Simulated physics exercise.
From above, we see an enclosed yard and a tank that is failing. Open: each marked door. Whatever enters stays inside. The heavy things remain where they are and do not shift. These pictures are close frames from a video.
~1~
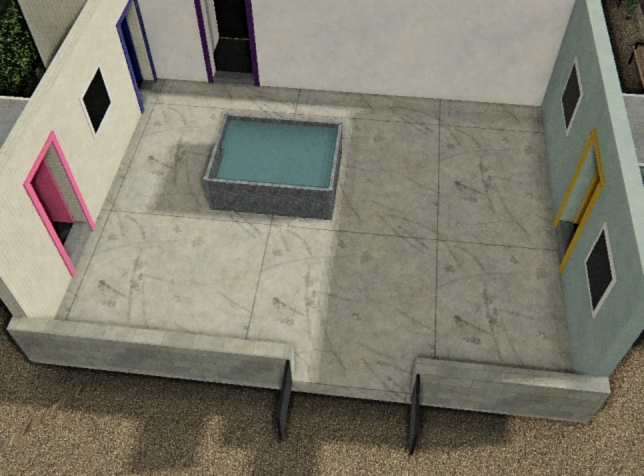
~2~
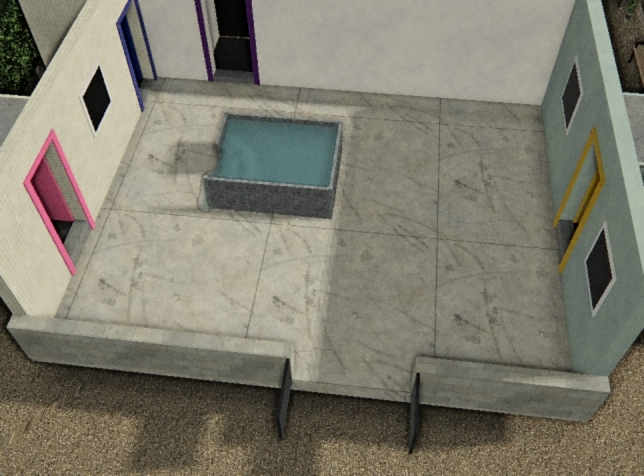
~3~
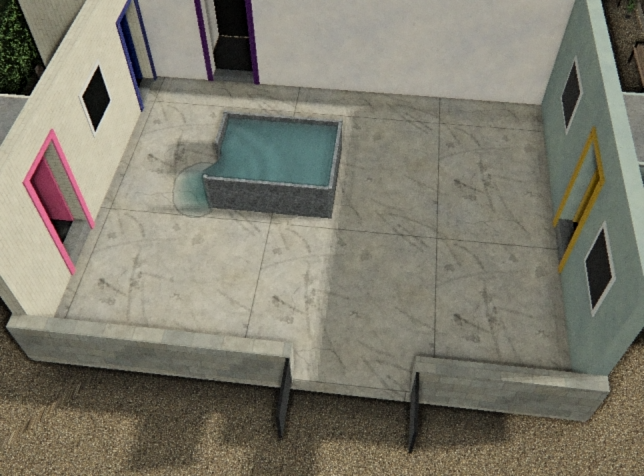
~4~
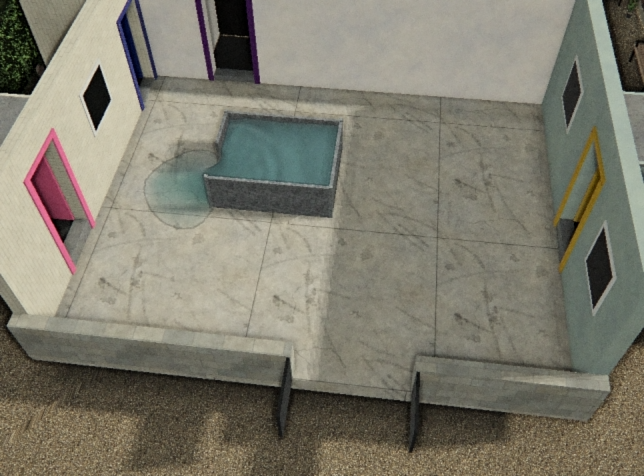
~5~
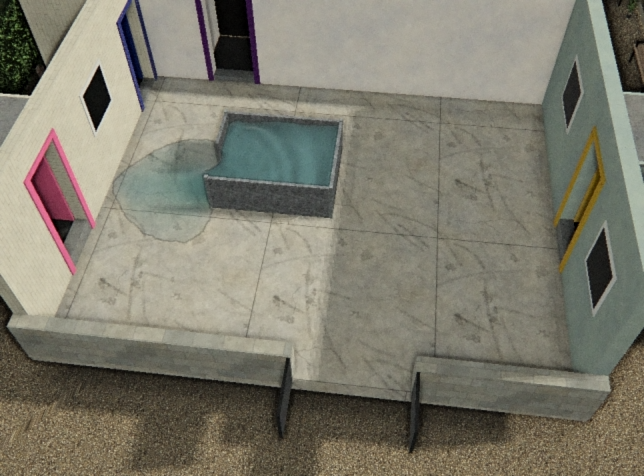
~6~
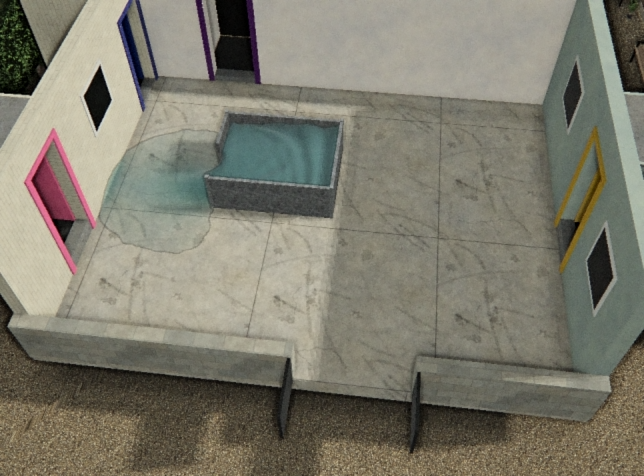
The clip shows a walled yard from above, with a still rectangular water tank near its centre; water then pours from a gap in the tank's left side and spreads leftward across the pale floor in a widening, rounded pool.
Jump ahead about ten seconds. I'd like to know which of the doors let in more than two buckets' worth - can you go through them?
The blue door will be over the cap; the yellow door will be at or under the cap; the purple door will be at or under the cap; the pink door will be at or under the cap.
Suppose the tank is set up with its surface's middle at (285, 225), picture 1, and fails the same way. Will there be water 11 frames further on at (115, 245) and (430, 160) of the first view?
Submerged, then unflooded.
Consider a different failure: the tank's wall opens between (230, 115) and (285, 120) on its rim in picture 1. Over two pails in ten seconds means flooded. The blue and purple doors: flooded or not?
Blue: Over the line; purple: Over the line.
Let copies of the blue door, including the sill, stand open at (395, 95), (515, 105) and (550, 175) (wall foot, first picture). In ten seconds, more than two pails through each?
In the listed order: Stays within it, stays within it, stays within it.
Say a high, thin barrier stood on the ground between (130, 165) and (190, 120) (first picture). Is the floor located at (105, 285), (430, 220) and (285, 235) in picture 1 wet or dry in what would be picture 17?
Taking the points in order, they are inundated, high and dry and high and dry.
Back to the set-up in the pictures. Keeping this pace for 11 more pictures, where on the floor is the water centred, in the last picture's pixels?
My pick is pixel (219, 187).
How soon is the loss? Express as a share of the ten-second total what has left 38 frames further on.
Close to 55 per cent, I'd say.
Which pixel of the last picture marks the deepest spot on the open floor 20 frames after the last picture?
That would be (55, 319).
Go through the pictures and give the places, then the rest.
The water tank at (276, 153) is whole and still, in the first picture.
Water pours out at (217, 181) and has run to (203, 207), in the second picture.
The front is at (179, 180), out from the gap at (217, 181), in the third picture.
The front is at (152, 177), out from the gap at (217, 181), in the fourth picture.
Water pours out at (217, 181) and has run to (118, 184), in the fifth picture.
The front is at (100, 213), out from the gap at (218, 181), in the sixth picture.
A moment on, water covers 15 % of the floor; the blue door not reached, the yellow door not reached, the purple door not reached, the pink door wet at the sill, nothing in.
Next, water covers 20 % of the floor; the blue door wet at the sill, nothing in, the yellow door not reached, the purple door not reached, the pink door wet at the sill, nothing in.
Then, water covers 30 % of the floor; the blue door under two buckets in, the yellow door not reached, the purple door wet at the sill, nothing in, the pink door wet at the sill, nothing in.
Later, water covers 70 % of the floor; the blue door over two buckets in, the yellow door not reached, the purple door wet at the sill, nothing in, the pink door wet at the sill, nothing in.
In the end, water covers 95 % of the floor; the blue door over two buckets in, the yellow door wet at the sill, nothing in, the purple door wet at the sill, nothing in, the pink door wet at the sill, nothing in.
